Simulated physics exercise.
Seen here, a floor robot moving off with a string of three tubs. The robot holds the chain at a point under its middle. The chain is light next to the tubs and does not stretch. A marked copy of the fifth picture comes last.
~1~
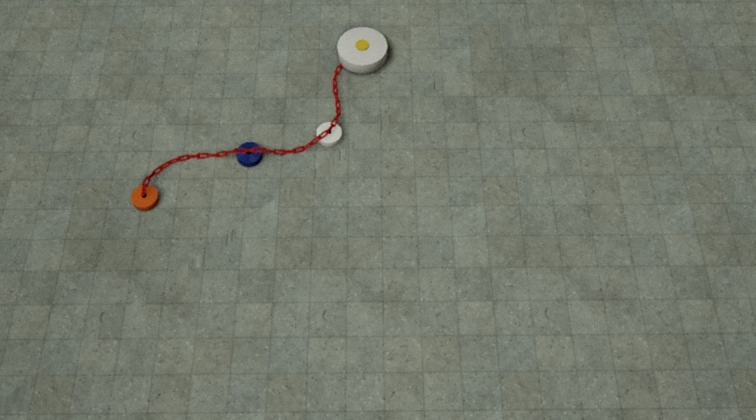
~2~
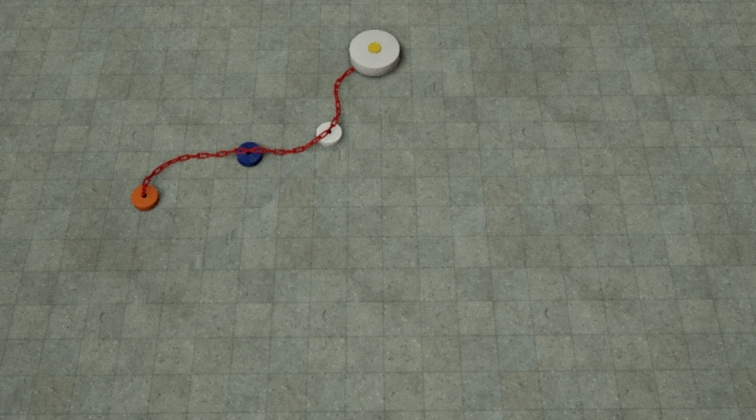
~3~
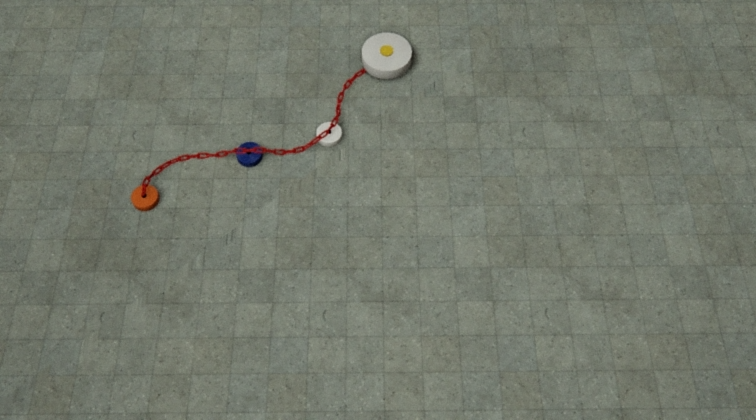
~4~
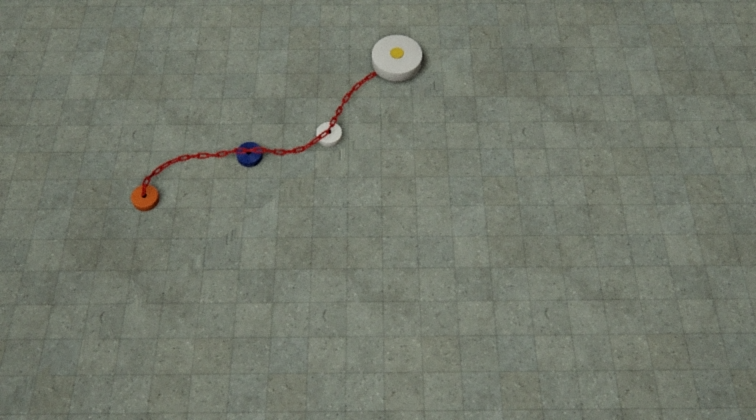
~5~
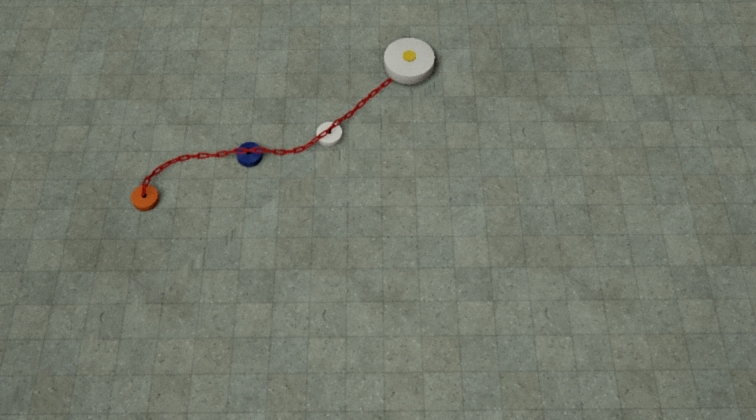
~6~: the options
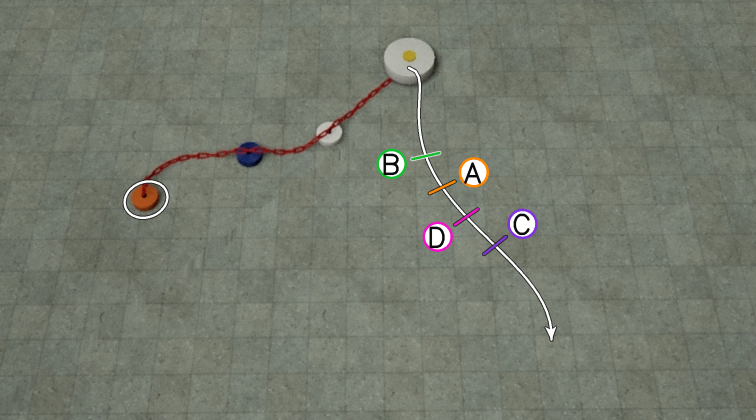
A round white robot slides right, straightening the red chain linked to three still tubs.
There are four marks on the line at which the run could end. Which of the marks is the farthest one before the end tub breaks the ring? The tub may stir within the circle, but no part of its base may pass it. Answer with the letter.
Stop at D.
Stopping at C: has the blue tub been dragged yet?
By then, yes.
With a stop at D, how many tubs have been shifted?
By then, two.
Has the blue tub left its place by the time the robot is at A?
No.
On the copy, A at (442, 187); B at (426, 156); C at (495, 246); D at (466, 217); the ring at (146, 199); the route from (409, 68) via (452, 201) to (552, 340).
On D. First, robot (419, 110); orange tub (145, 197); blue tub (249, 154); white tub (330, 132).
Then, robot (434, 167); orange tub (145, 197); blue tub (249, 154); white tub (330, 132).
Finally, robot (467, 212); orange tub (145, 197); blue tub (269, 155); white tub (352, 169); the ringed tub at the far end is still in its ring.
By contrast, A is safe but short; B is safe but short; C drags the last tub to (163, 192).
